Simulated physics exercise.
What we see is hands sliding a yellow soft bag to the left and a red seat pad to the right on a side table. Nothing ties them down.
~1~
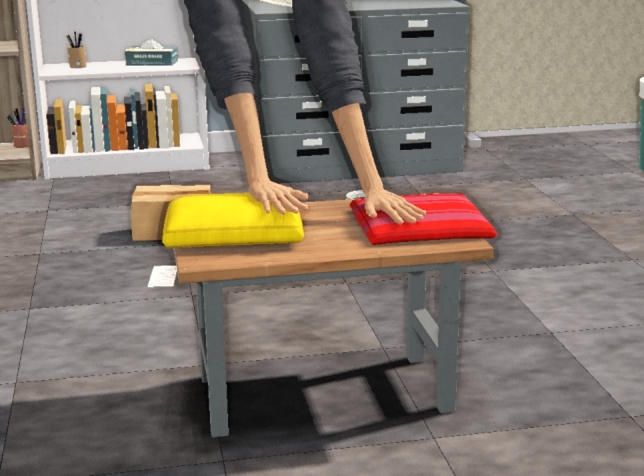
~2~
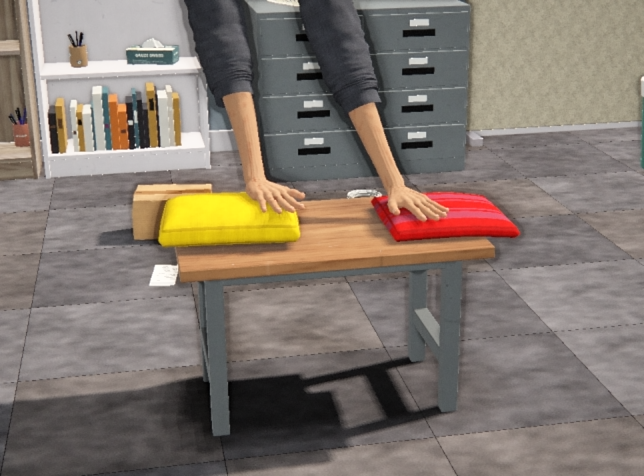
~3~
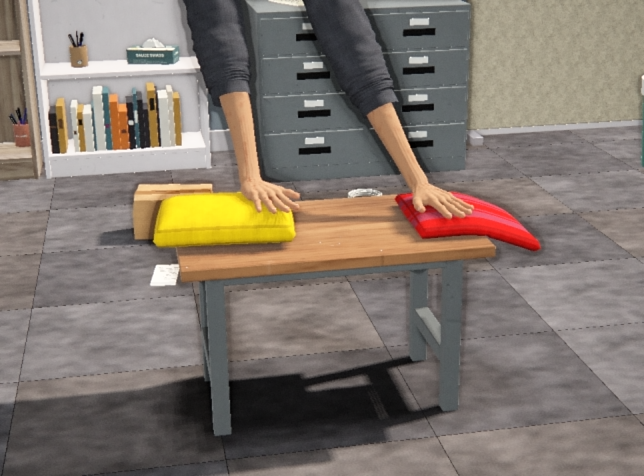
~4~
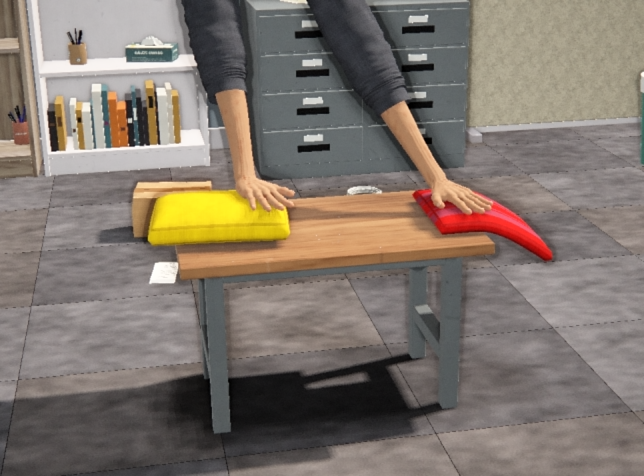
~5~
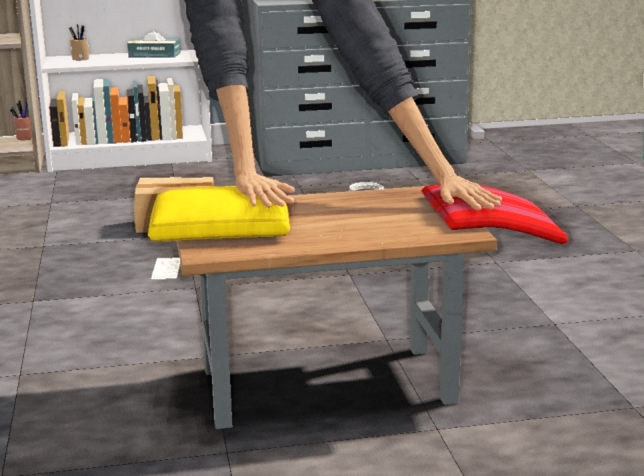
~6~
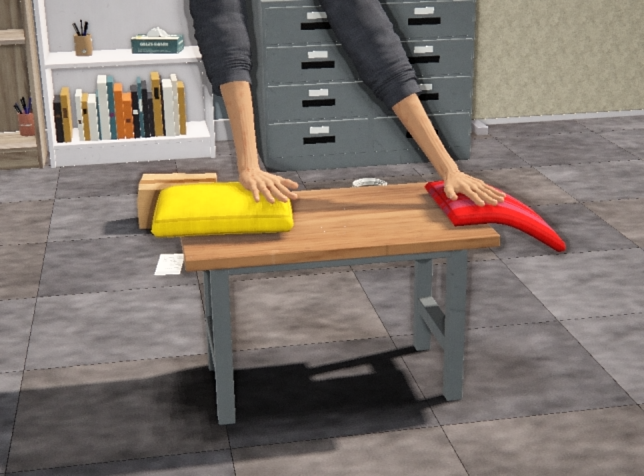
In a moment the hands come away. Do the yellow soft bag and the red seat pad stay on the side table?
In the end the yellow soft bag stays up there; the red seat pad tips over and falls.
Then, 0.38 s later than the last view, soft bag at rest; seat pad falling near (493, 288).
Then, 0.64 s later than the last view, soft bag at rest; seat pad on the floor near (526, 358).
Finally, soft bag at rest; seat pad on the floor near (528, 360). The yellow soft bag remains on top and the red seat pad goes down.
